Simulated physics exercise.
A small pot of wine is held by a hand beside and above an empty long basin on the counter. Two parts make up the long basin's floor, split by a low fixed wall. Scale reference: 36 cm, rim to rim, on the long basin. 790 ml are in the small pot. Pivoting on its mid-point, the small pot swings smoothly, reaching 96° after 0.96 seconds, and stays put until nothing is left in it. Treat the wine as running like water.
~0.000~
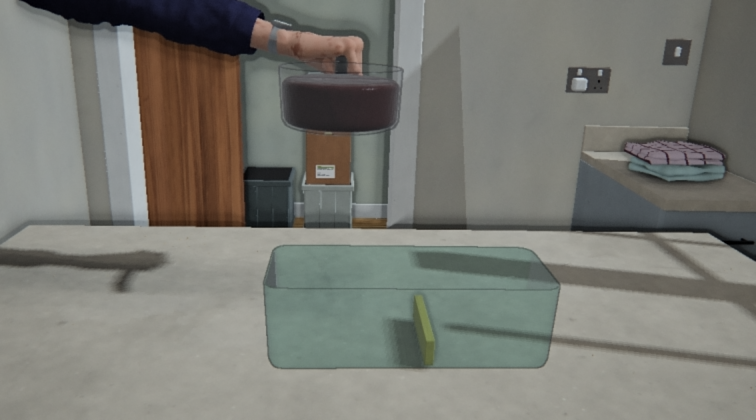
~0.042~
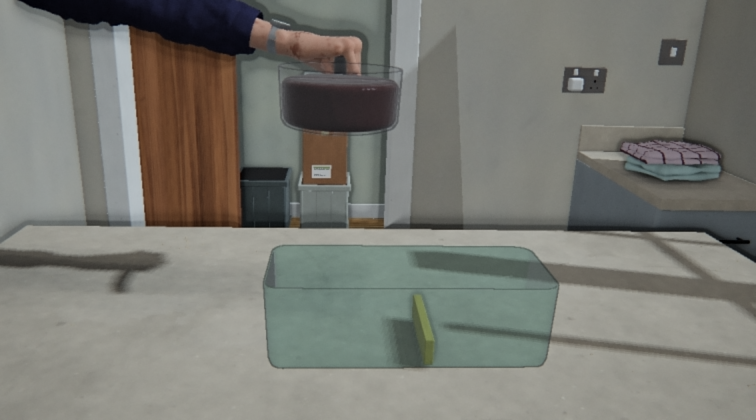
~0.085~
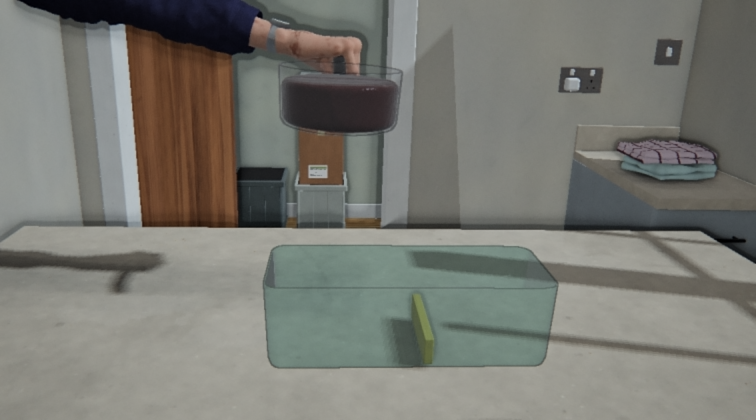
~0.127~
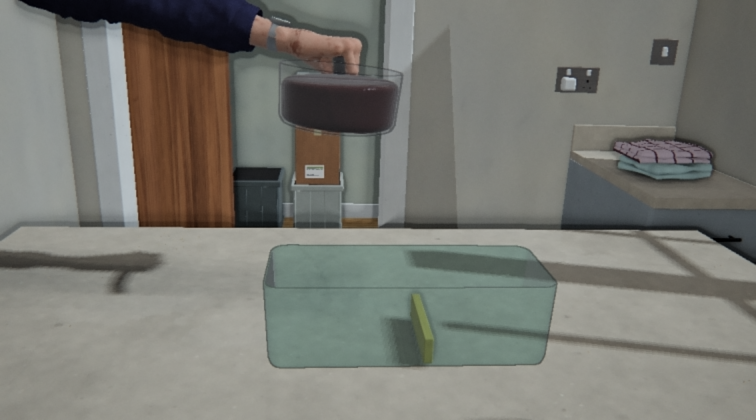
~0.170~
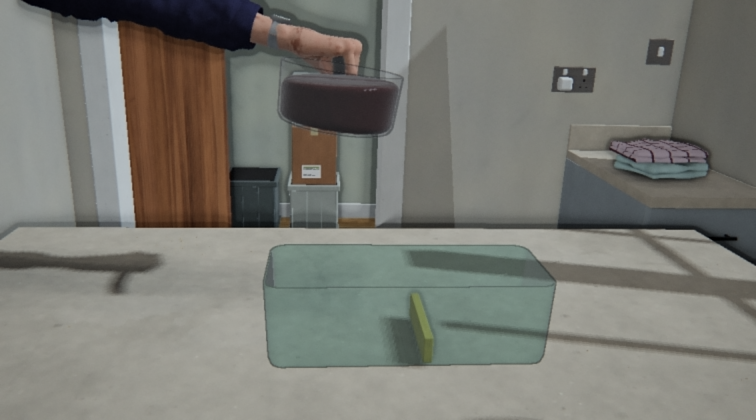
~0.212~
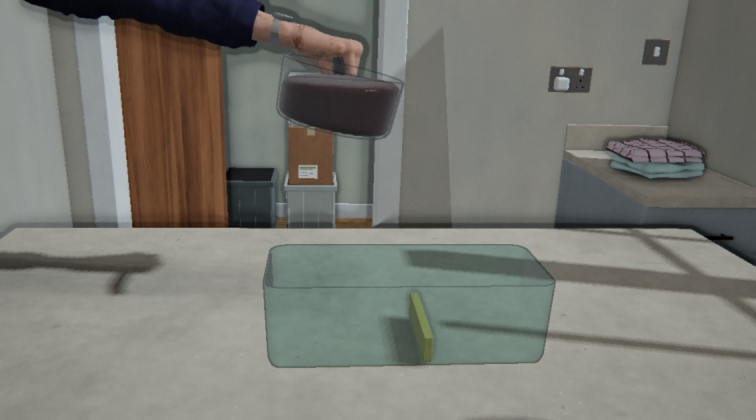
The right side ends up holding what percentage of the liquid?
About 73 in every hundred parts.
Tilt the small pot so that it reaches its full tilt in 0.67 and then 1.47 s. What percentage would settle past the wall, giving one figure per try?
Try 1: Approx. 70 %; try 2: Approx. 75 %.
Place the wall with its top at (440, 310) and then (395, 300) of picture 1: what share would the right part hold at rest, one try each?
I'd put it at about 65 per cent for the first and about 95 per cent for the second.
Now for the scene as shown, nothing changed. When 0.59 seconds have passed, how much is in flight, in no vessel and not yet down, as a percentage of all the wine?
About 38 per cent.
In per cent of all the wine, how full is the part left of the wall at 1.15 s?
Roughly 16 per cent.
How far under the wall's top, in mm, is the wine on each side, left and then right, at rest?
Roughly 28 mm on the left side and roughly 8 mm on the right.
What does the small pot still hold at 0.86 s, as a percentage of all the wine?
12 per cent or so.
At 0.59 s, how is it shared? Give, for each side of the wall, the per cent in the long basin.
About 1 left, 3 right.
By 0.59 s the tilt is 64° and 58 per cent is still to pour, 1 is left of the wall and 3 right of it.
By 0.86 s the tilt is 94° and 13 per cent is still to pour, 3 is left of the wall and 63 right of it.
By 1.15 s the tilt is 96° and 2 per cent is still to pour, 17 is left of the wall and 76 right of it.
By 1.46 s the tilt is 96° and 0 per cent is still to pour, 24 is left of the wall and 73 right of it.
At rest 25 per cent lies left of the wall, 73 right of it and 2 outside.
